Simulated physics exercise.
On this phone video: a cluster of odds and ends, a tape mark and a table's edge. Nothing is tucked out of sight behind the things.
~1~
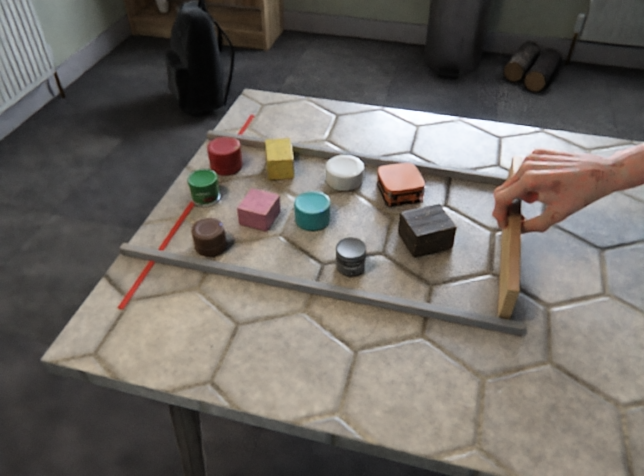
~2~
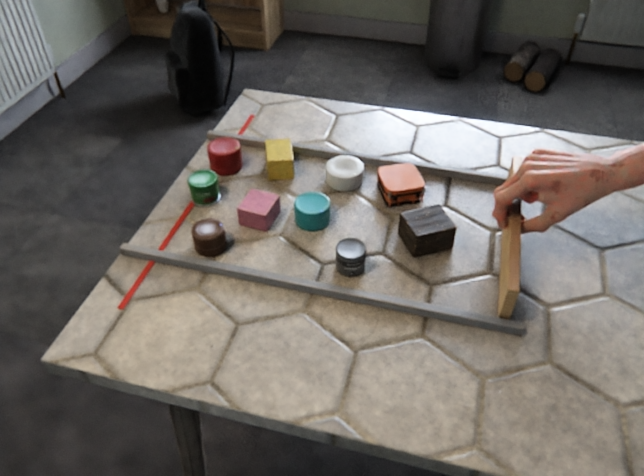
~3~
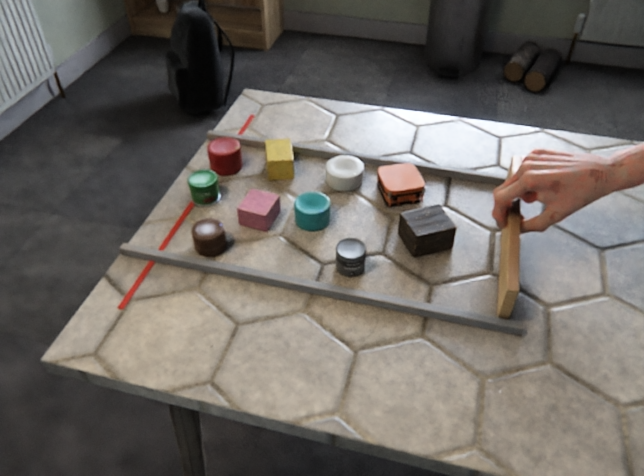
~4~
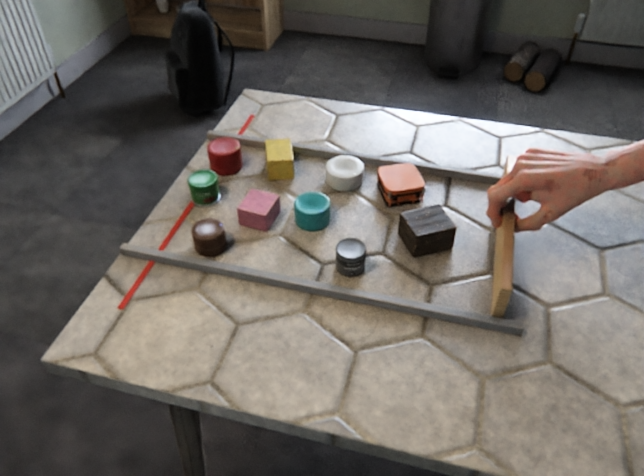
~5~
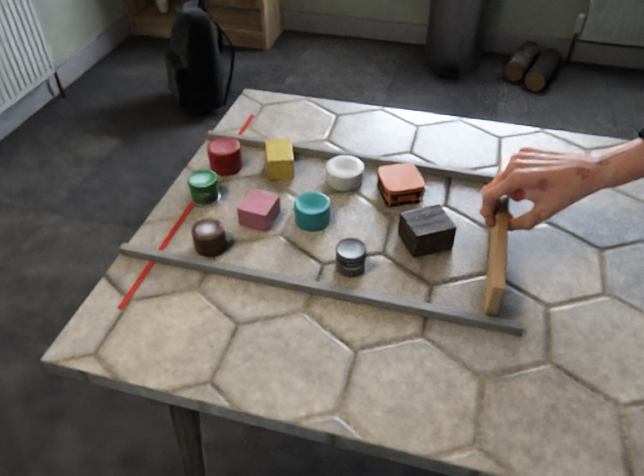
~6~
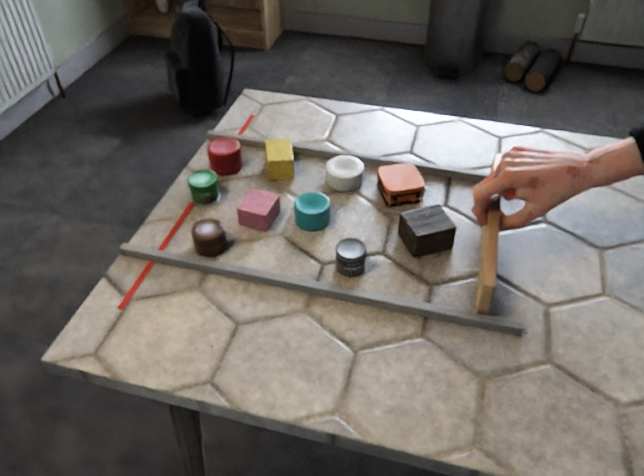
A hand slides an upright wooden board slightly left across a table holding small colourful objects.
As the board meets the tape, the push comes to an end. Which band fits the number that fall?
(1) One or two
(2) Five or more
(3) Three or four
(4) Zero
2, five or more.
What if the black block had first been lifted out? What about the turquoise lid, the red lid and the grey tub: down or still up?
So: The turquoise lid does not drop, the red lid goes down, the grey tub does not drop.
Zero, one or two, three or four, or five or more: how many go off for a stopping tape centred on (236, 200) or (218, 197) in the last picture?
One after another: 3 or 4; five or more.
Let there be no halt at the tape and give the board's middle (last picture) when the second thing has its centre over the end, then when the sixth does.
First about (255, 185), next about (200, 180).
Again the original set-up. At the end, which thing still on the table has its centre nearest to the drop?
It's the pink block.
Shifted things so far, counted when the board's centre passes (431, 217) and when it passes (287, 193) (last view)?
At the first point the count is 1, at the second it's 9.
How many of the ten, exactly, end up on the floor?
That makes a total of 6.
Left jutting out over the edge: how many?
Overhang count: 3.
Early on, none off yet; red lid at rest near (225, 156); green tin at rest near (204, 188); brown lid at rest near (209, 237).
Finally, the number that fall off is five or more; lost, white lid, turquoise lid, yellow block, brown lid, green tin and red lid.
